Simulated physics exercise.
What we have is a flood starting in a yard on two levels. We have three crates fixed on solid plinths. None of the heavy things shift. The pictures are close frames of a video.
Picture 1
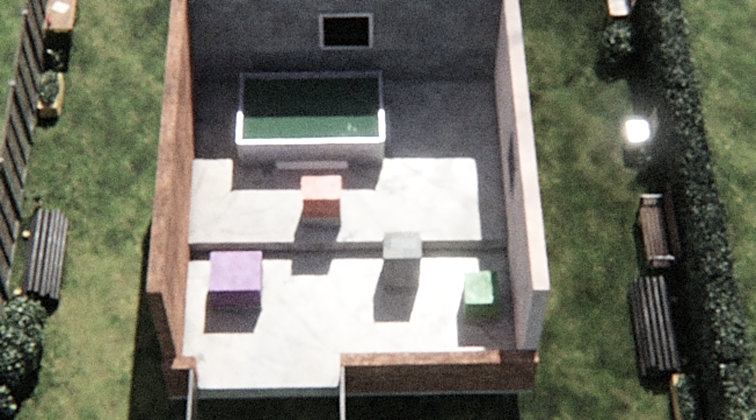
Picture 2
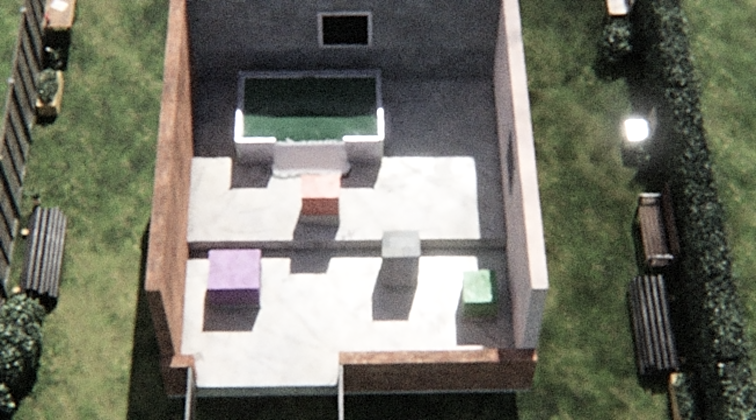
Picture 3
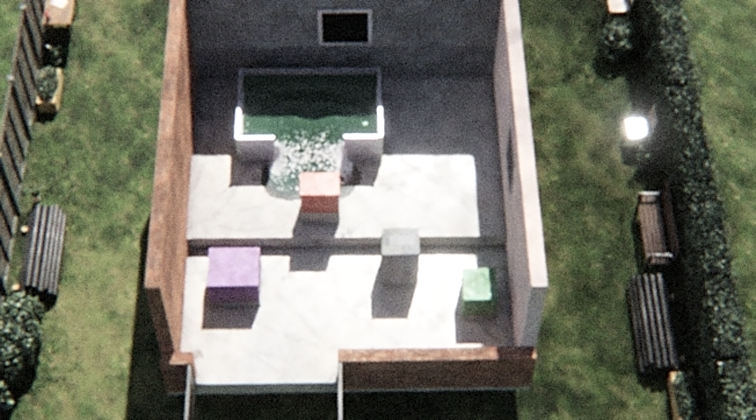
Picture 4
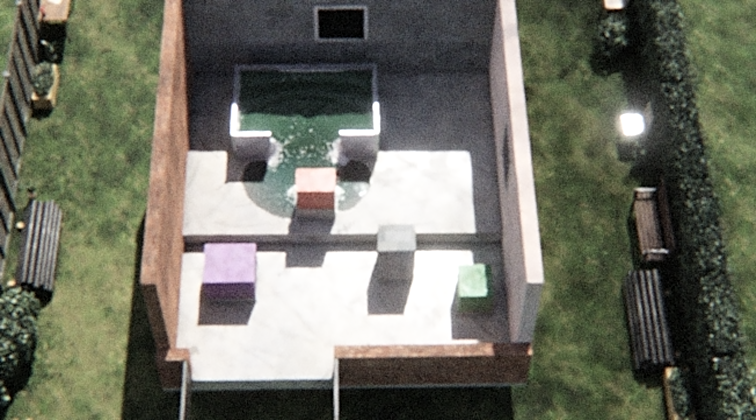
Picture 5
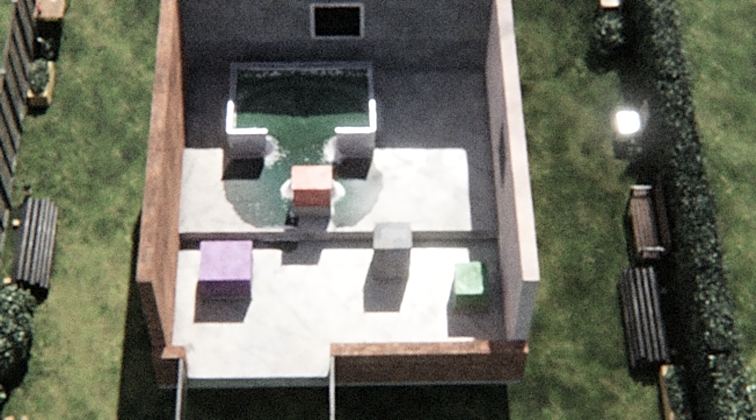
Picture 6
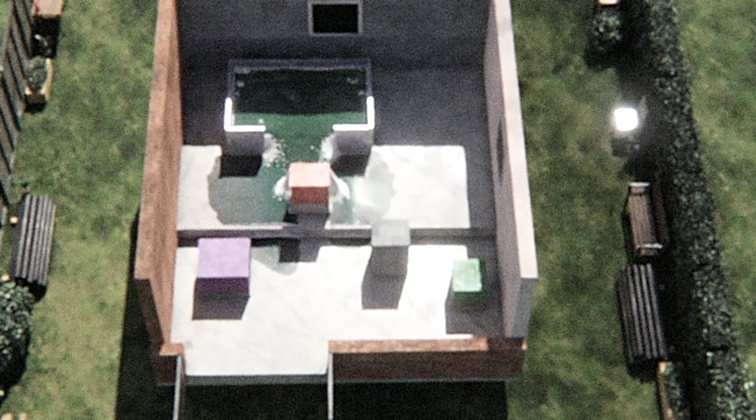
At the start, green water sits still in a white-walled tank at the back of a walled yard with four coloured blocks. Water then pours out through a gap in the tank's front, spreads around the red block, and runs over the step onto the lower level near the purple block.
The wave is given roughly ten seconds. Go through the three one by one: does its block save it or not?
In order: The green crate gets dampened by the water, the red crate gets dampened by the water, the purple crate gets dampened by the water.
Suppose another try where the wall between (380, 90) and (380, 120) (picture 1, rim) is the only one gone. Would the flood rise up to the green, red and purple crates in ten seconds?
Here goes: Green crate - hit; red crate - left alone; purple crate - hit.
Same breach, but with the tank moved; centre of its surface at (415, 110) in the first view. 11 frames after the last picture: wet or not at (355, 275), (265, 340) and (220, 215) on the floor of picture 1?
Results in order - swamped, swamped, left untouched.
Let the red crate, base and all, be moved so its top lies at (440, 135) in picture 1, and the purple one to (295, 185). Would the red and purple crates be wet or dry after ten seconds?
Reading - red: Untouched, purple: Flooded.
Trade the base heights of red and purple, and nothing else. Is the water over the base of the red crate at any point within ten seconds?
In that case the red crate gets splashed.
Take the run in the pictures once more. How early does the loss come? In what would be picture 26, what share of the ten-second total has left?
Something close to 25 percent by that point.
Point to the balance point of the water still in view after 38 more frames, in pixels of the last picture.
I would point to (334, 199).
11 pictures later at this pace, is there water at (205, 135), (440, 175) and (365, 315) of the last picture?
Going through them one by one, the first is spared, the second waterlogged and the third waterlogged.
A moment on, water covers 35 % of the floor; the green crate not reached, the red crate water round its plinth, the purple crate water round its plinth.
Next, water covers 55 % of the floor; the green crate water round its plinth, the red crate water round its plinth, the purple crate water round its plinth.
Then, water covers 70 % of the floor; the green crate water round its plinth, the red crate water round its plinth, the purple crate water round its plinth.
Later, water covers 90 % of the floor; the green crate water round its plinth, the red crate water round its plinth, the purple crate water round its plinth.
In the end, water covers 100 % of the floor; the green crate was topped, the red crate was topped, the purple crate was topped.
